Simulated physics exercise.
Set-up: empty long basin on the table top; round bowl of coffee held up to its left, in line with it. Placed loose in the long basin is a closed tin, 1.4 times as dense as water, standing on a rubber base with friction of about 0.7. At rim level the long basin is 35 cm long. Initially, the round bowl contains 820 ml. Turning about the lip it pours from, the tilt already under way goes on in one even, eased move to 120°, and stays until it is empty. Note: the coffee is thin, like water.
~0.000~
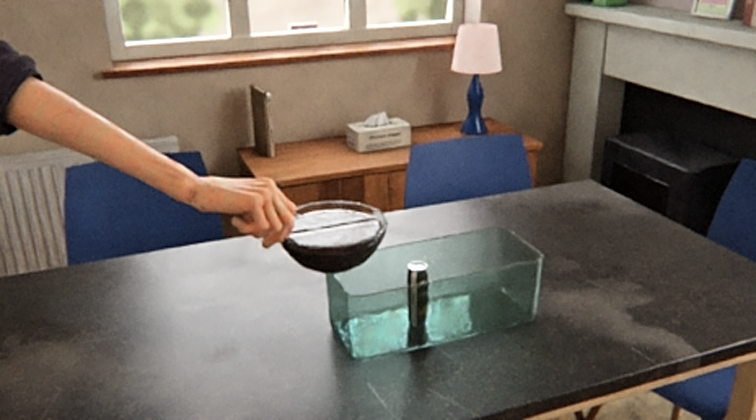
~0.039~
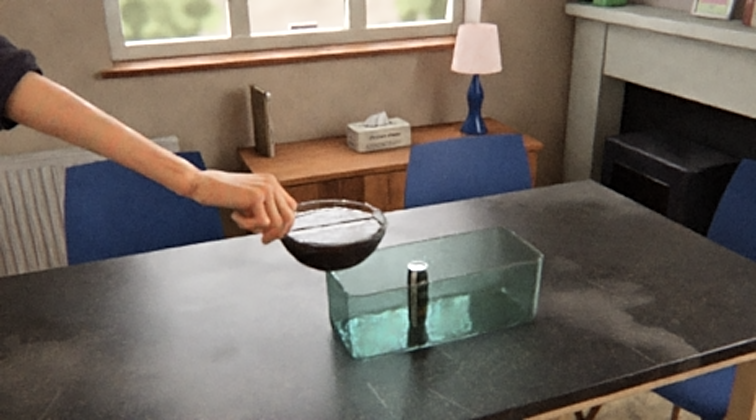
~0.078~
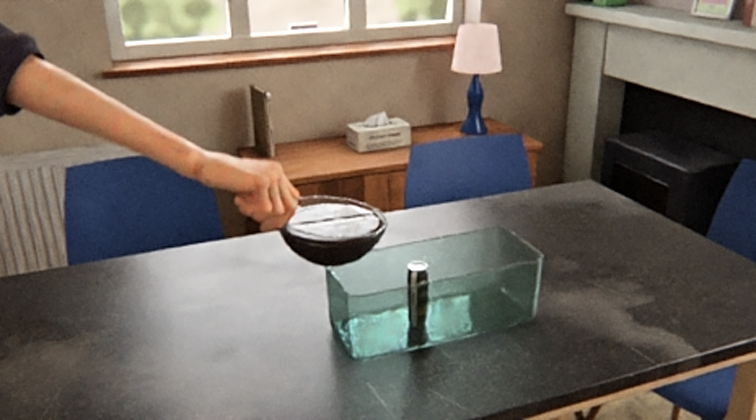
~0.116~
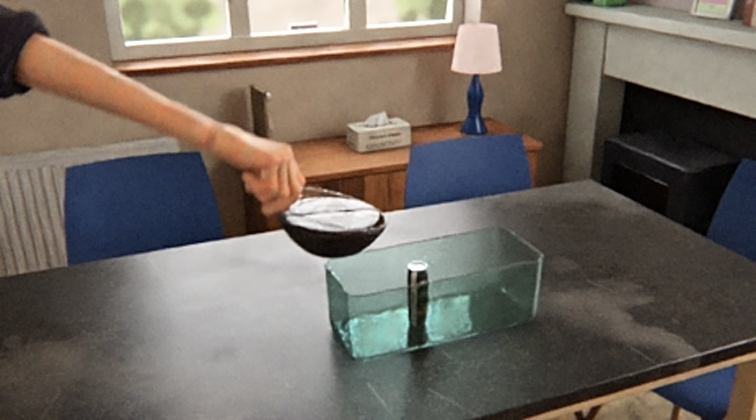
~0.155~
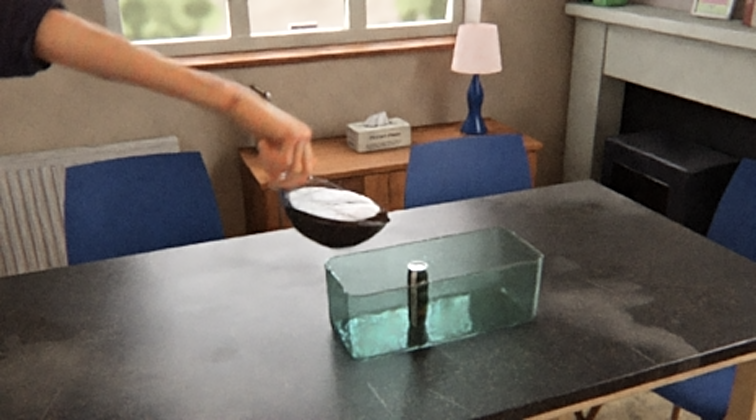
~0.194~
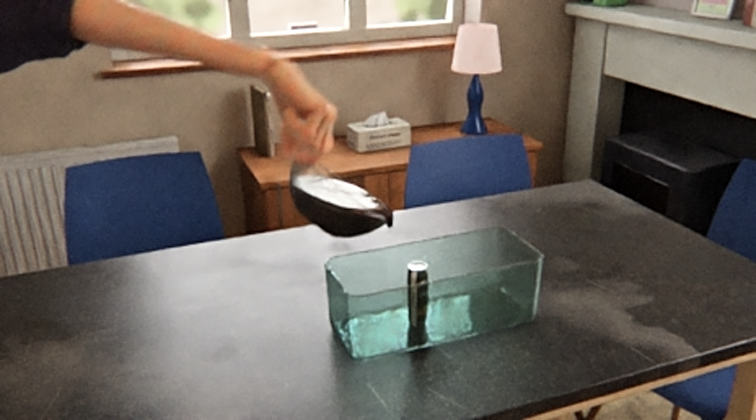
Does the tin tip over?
No, it stays on its base.
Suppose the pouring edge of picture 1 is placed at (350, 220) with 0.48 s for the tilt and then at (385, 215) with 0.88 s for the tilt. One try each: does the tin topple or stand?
First it tips over; then it stays on its base.
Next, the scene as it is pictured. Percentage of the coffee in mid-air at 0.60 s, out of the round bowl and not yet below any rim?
4 per cent, roughly.
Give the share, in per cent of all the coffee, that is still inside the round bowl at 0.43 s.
Around 9 percent.
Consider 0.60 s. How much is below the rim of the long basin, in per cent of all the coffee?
The share is close to 96 percent.
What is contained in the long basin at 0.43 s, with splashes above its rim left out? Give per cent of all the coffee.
At that time the basin holds about 24 per cent of the liquid.
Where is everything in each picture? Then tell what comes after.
In the first frame, it leans 0°; its right rim is at (383, 215); the coffee meets the walls at (279, 236) and (379, 219); the long basin's rim runs from (336, 279) to (524, 242); the tin's top is at (418, 269).
In the second frame, it leans 2°; its right rim is at (383, 215); the coffee meets the walls at (279, 234) and (379, 218).
In the third frame, it leans 8°; its right rim is at (383, 215); the coffee meets the walls at (280, 228) and (379, 215).
In the fourth frame, it leans 17°; its right rim is at (383, 215); the coffee meets the walls at (281, 217) and (381, 211).
In the fifth frame, it leans 28°; its right rim is at (382, 215); the coffee meets the walls at (285, 202) and (375, 208); 4 per cent is over the edge.
In the sixth frame, it leans 42°; its right rim is at (382, 215); the coffee meets the walls at (293, 184) and (364, 196); 9 per cent is over the edge.
By 0.43 s the tilt is 117° and 9 per cent is still to pour; the tin stands where it began.
By 0.60 s the tilt is 120° and 0 per cent is still to pour; the tin stands where it began.
By 0.78 s the tilt is 120° and 1 per cent is still to pour; the tin stands where it began.
By 0.98 s the tilt is 120° and 0 per cent is still to pour; the tin stands where it began.
At rest the tin stands where it began.
